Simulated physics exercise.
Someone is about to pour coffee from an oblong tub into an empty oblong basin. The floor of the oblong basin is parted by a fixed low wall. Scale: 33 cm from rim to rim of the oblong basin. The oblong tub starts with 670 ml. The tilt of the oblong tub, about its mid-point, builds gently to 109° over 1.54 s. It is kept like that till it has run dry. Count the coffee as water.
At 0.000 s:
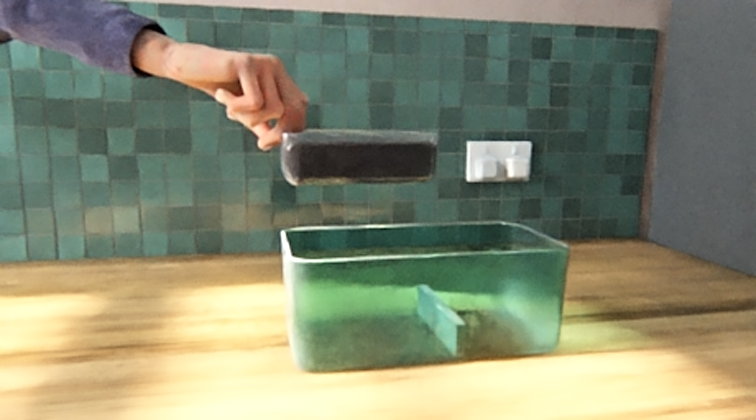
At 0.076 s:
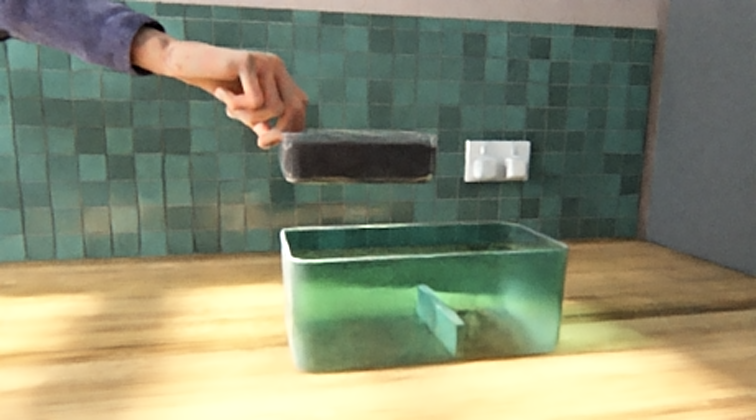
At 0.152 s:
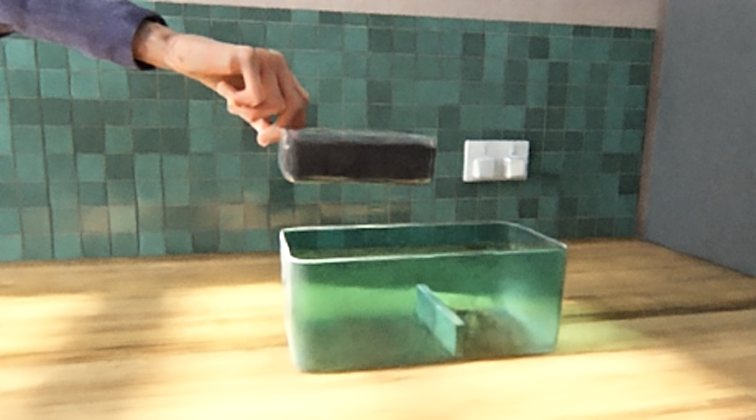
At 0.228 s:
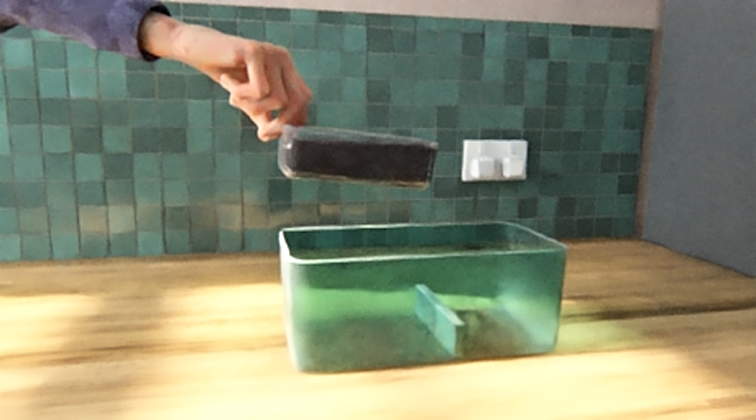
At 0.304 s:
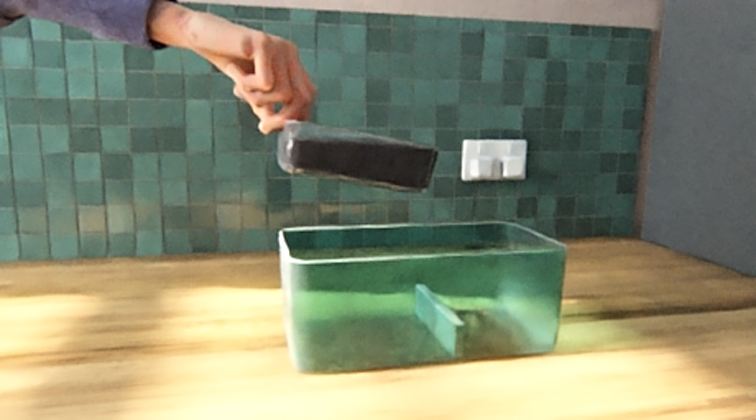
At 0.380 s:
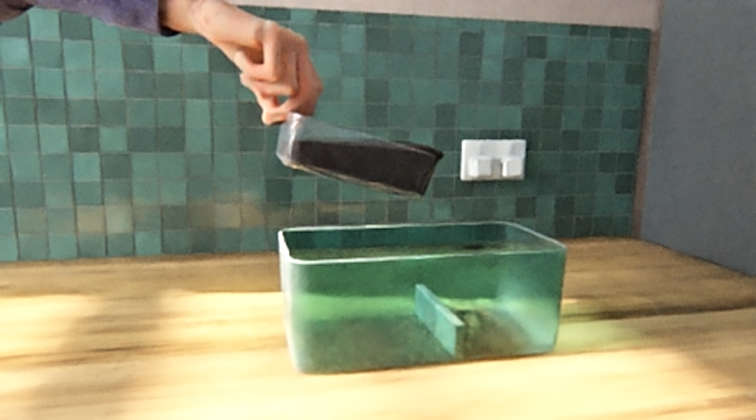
On a wooden counter by green tiles, a hand gradually tilting a dark-filled clear tub rightward above a green transparent basin.
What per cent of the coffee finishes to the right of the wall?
Roughly 77 per cent is past the wall.
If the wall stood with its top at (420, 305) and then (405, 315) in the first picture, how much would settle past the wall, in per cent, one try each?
In turn about 80 and 80 per cent.
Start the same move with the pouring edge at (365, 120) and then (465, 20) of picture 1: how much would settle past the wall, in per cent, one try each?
In turn about 15 and 60 per cent.
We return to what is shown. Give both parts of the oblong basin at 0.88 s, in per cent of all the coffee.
Left about 3, right about 66.
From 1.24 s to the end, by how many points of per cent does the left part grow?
Some 4 per cent.
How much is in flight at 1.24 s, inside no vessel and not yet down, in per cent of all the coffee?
About 1 per cent.
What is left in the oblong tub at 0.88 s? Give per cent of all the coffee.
Near 16 in a hundred.
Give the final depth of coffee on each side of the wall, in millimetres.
Left about 6 mm, right about 26 mm.
Then, 0.88 s in, the tilt is 66° and 16 per cent is still to pour, 3 is left of the wall and 66 right of it.
Then, 1.24 s in, the tilt is 99° and 3 per cent is still to pour, 18 is left of the wall and 78 right of it.
Then, 1.62 s in, the tilt is 109° and 0 per cent is still to pour, 22 is left of the wall and 77 right of it.
Then, 2.04 s in, the tilt is 109° and 0 per cent is still to pour, 22 is left of the wall and 77 right of it.
Finally, 22 per cent lies left of the wall, 77 right of it and 0 outside.
